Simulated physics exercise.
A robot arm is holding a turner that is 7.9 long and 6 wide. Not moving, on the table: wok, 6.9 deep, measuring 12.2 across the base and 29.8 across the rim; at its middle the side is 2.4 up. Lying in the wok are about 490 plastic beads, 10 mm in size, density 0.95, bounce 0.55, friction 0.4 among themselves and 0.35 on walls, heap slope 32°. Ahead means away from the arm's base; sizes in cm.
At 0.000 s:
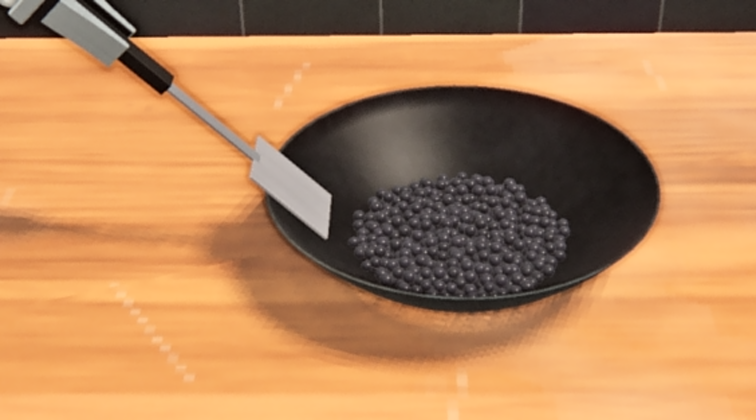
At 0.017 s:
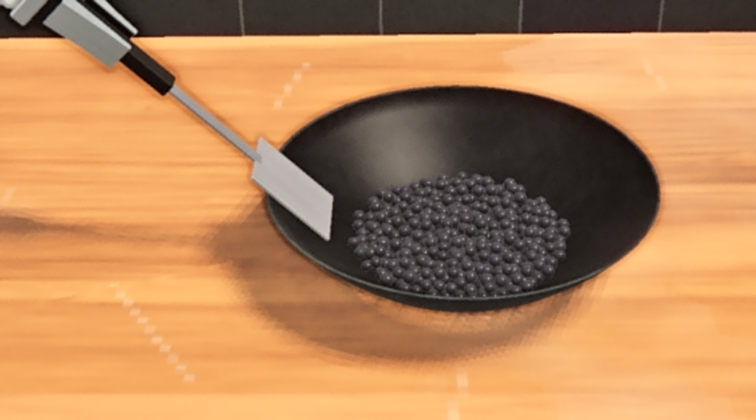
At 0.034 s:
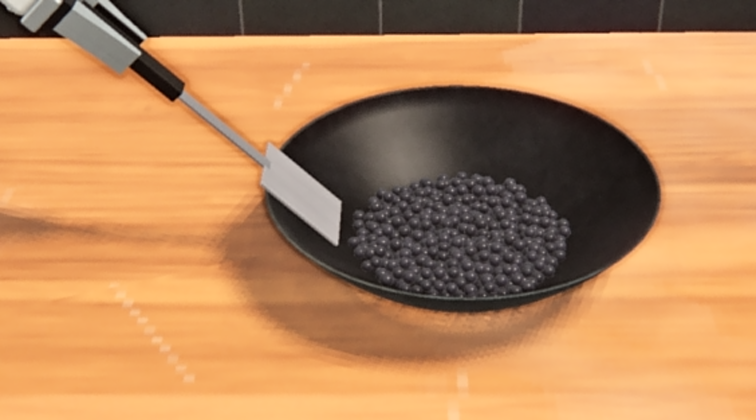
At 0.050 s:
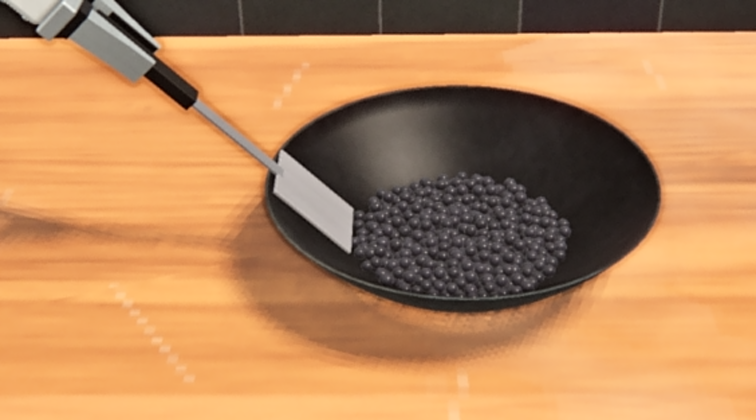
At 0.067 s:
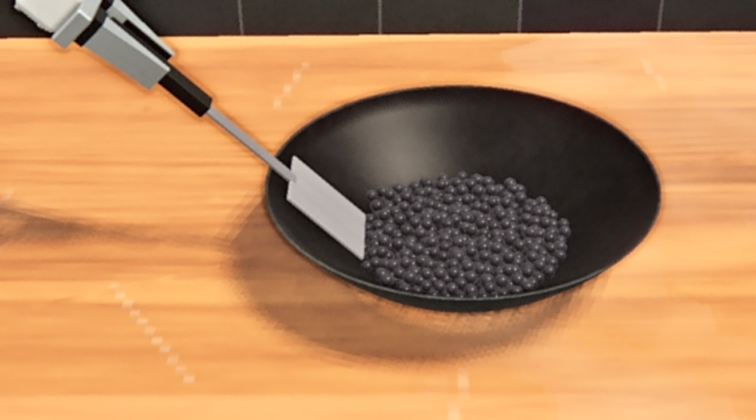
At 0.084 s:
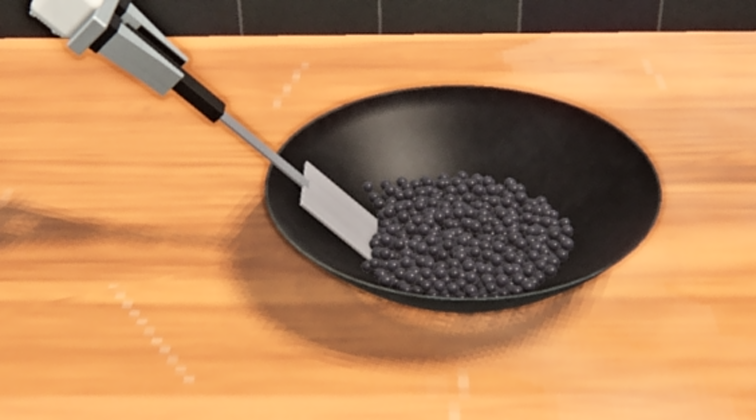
On a wooden tabletop, a robot arm holds a turner at the left side of a black wok containing dark beads, then moves it slowly right and slightly downward into the heap's left edge, shifting a few beads.
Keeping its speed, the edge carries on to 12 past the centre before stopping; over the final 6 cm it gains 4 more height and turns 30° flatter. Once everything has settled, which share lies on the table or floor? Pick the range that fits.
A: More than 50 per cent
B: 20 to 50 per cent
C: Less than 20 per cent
Less than 20 per cent.
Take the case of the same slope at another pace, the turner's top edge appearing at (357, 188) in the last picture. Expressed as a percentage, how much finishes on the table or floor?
Roughly 30 per cent.
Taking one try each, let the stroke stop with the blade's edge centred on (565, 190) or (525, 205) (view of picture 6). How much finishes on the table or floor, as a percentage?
About 0 and 0 per cent.
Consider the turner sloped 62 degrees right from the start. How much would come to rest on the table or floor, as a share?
I'd put it at about 10 per cent.
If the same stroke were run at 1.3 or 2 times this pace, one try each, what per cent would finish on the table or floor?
Some 15 per cent, then some 25 per cent, on the table or floor.
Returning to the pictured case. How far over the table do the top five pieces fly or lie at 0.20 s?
Somewhere around 4 centimetres high.
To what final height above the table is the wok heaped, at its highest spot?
Height at rest: Roughly 5.5 cm.
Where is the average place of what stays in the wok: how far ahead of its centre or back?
It rests close to 3.0 centimetres ahead of centre.
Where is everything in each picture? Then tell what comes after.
In the first frame, turner top edge at (254, 156), sloping 46°; upper third of the load around (461, 234), from x 355 to 565, top at y 175; 488 in the wok.
In the second frame, turner top edge at (256, 157), sloping 46°; upper third of the load around (461, 234), from x 355 to 565, top at y 175.
In the third frame, turner top edge at (265, 163), sloping 46°; upper third of the load around (461, 234), from x 355 to 565, top at y 175.
In the fourth frame, turner top edge at (278, 171), sloping 46°; upper third of the load around (461, 234), from x 355 to 565, top at y 175.
In the fifth frame, turner top edge at (291, 177), sloping 46°; upper third of the load around (458, 234), from x 365 to 565, top at y 175.
In the sixth frame, turner top edge at (304, 183), sloping 46°; upper third of the load around (457, 233), from x 365 to 565, top at y 175; 488 in the wok.
After 0.20 s, sloping 46°, highest piece 4 above the table; 488 in the wok.
After 0.33 s, sloping 39°, highest piece 6 above the table; 488 in the wok.
After 0.59 s, sloping 16°, highest piece 7 above the table; 431 in the wok, 20 on the table or floor, 37 on the blade or in flight.
After 1.64 s, sloping 16°, highest piece 5 above the table; 431 in the wok, 57 on the table or floor.
At rest, 431 in the wok, 57 on the table or floor. That is 12 % on the table or floor.
